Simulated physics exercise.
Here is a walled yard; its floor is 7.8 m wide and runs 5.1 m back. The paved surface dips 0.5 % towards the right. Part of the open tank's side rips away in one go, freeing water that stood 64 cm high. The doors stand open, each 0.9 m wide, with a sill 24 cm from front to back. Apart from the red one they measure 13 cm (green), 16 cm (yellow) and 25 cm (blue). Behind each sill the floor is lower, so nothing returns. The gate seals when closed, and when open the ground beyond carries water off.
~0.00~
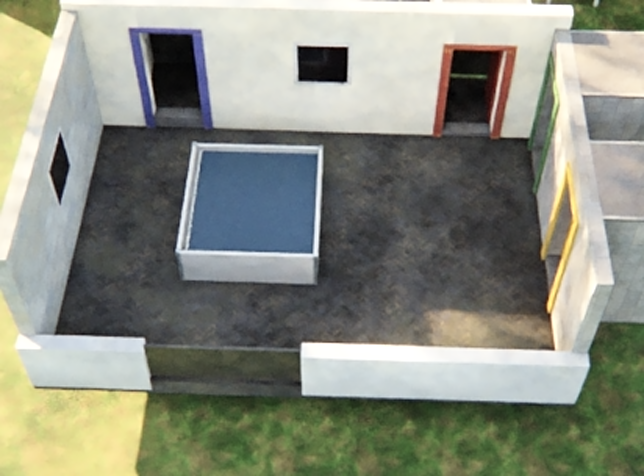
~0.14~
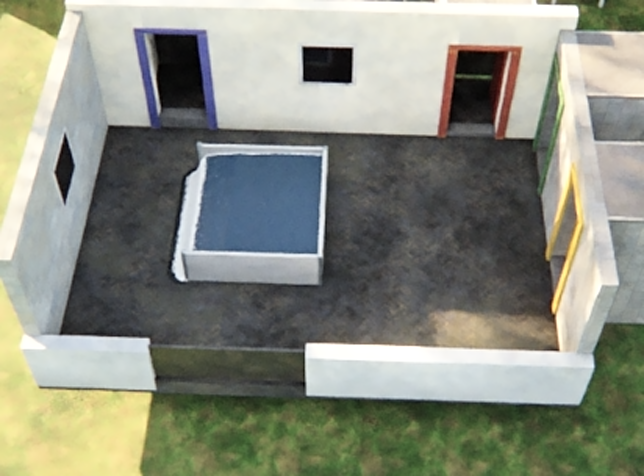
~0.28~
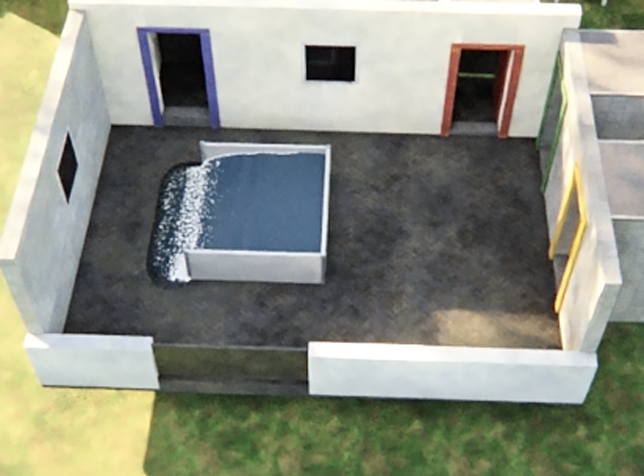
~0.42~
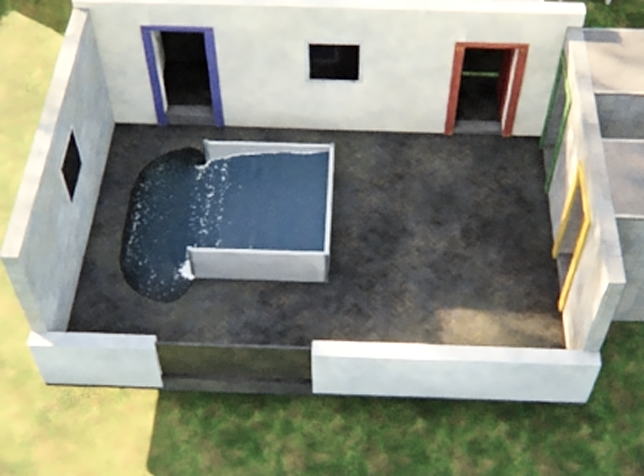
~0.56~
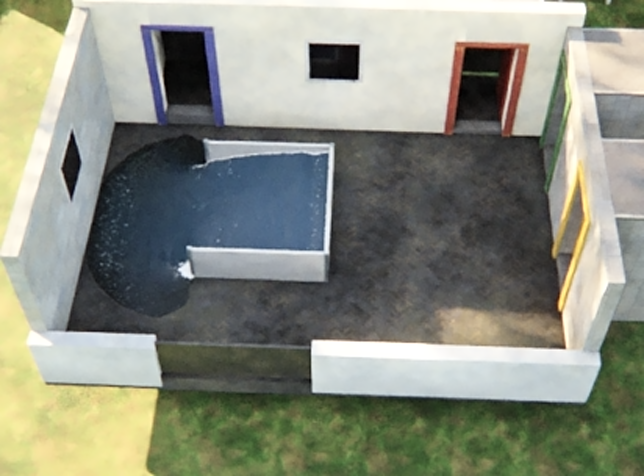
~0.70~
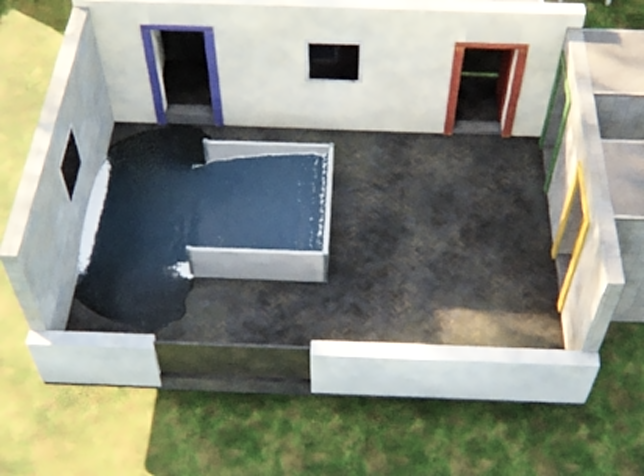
Water bursts from the left side of a square, open tank of blue water standing left of centre in a white-walled yard with a dark floor, seen from high above. A blue-edged door and a red-edged one flank a dark window in the back wall, with yellow and green edging at right and grass outside. Foaming at first, the water fans out leftward, reaches the left wall and spreads along it, while the view shifts very slightly early on.
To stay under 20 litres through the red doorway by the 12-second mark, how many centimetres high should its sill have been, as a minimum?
Some 6.5 cm above the ground.
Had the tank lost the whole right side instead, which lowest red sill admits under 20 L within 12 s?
About 17 cm.
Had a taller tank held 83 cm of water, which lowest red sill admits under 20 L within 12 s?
About 9.5 cm.
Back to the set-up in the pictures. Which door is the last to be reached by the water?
It is the yellow one.
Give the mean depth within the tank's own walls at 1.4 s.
Some 34 cm.
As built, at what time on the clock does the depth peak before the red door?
Near 9.0 s.
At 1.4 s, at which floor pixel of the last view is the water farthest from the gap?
Near (59, 359).
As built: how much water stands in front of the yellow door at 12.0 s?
Some 10.5 cm.
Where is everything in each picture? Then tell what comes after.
The first frame shows still water, 64 cm deep, in the open tank at (253, 201); the red door at (472, 96) is dry.
In the second frame, the gap is at (196, 216), the front 0.3 m out at (174, 275); the back of the open tank holds 64 cm.
In the third frame, the front is at (152, 267), 0.7 m from the gap at (199, 216); 1.6 m2 of floor is wet, 64 cm left at the back.
In the fourth frame, the gap is at (203, 215), the front 1.2 m out at (125, 256); the back of the open tank holds 64 cm.
In the fifth frame, water pours out at (203, 215) and has run 1.8 m, to (92, 257); about 8 cm deep outside, 61 cm at the back.
In the sixth frame, the gap is at (202, 215), the front 1.9 m out at (76, 289); the back of the open tank holds 54 cm; 4.9 m in a straight line remain to the red door at (483, 94).
After 1.4 s water covers 25 % of the floor, deepest (45 cm) near (102, 223); it has not reached the red door.
After 3.0 s water covers 40 % of the floor, deepest (36 cm) near (61, 349); it has not reached the red door.
After 12.0 s water covers 100 % of the floor, deepest (14 cm) near (359, 154); 8 cm at the red door, 5 litres in over its 9 cm sill.
At the red door as built, the water arrived by 4.0 s and peaked near 11 cm at 9.2 s.
Run again over the same 12 s with other heights there, 33 litres in over 5.5 cm, 13 litres over 7.5 cm. The limit of 20 litres is kept from about 6.5 cm up.
